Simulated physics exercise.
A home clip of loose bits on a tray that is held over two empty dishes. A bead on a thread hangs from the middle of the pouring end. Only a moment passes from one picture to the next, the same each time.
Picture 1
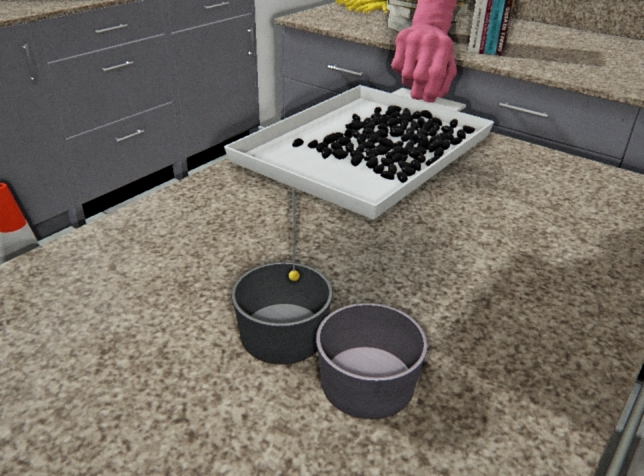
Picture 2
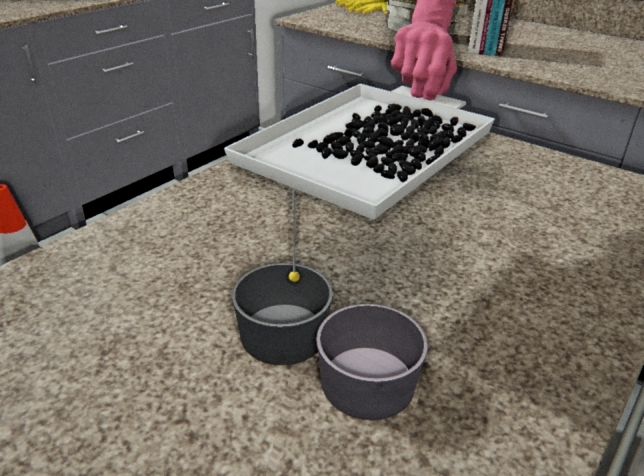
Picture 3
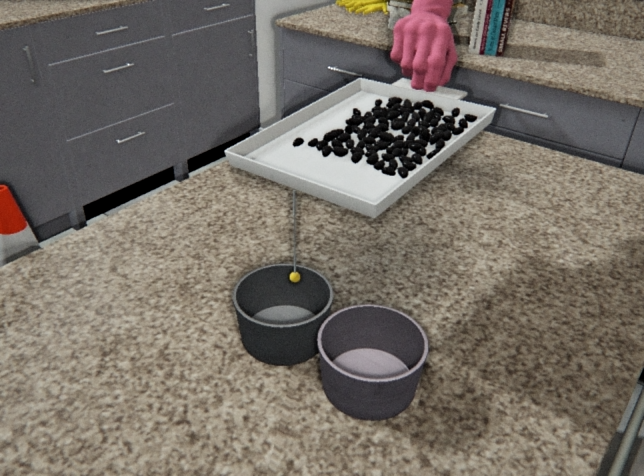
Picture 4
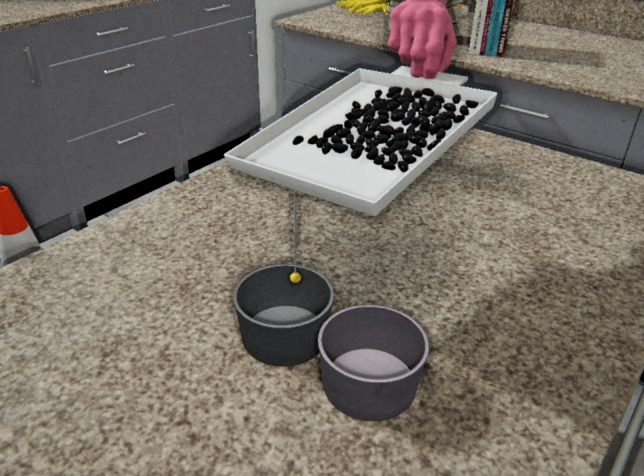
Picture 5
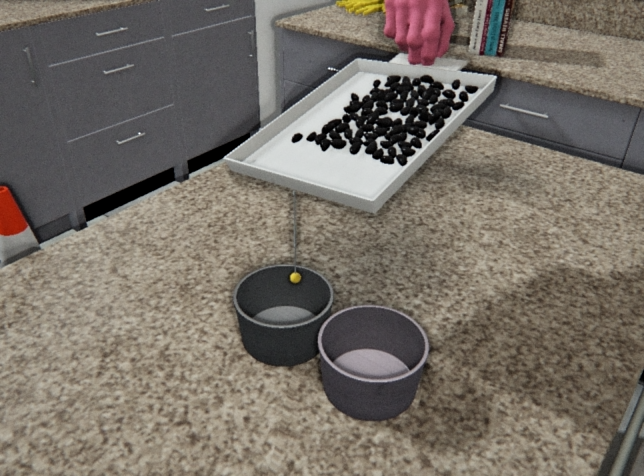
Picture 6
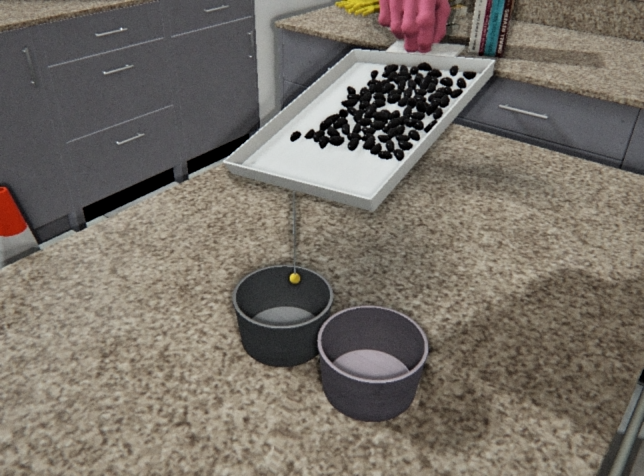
A pink hand raising the far end of a white tray of black beans, tilting it above two empty dark dishes.
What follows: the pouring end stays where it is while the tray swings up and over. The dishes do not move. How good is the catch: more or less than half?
Together they catch less than half.
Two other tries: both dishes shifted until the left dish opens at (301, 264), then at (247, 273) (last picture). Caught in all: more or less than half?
One: Under half. Two: Above a half.
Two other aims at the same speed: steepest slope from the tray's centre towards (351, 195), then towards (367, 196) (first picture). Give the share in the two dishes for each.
Near 90 % and 80 %.
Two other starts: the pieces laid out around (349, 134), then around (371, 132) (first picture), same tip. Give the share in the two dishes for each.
In turn 20 and 30 in a hundred.
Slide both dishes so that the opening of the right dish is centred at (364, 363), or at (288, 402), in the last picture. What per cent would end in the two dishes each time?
First some 20, then 0 per cent.
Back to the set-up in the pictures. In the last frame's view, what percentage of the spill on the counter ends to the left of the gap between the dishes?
Roughly 100 in a hundred.
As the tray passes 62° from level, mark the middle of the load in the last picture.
Near (272, 146).
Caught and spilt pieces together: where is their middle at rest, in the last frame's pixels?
Around (226, 305).
Soon, tray tipped steeply; nearly all on the tray; a small part outside both; a stray few in the air.
A while on, tray tipped past a quarter turn; about a third on the tray; a small part in the left dish; about a third outside both; about a quarter in the air.
Towards the end, tray tipped past a quarter turn; about a quarter in the left dish; most outside both.
Finally, tray tipped past a quarter turn; none in the right dish; about a quarter in the left dish; most outside both.
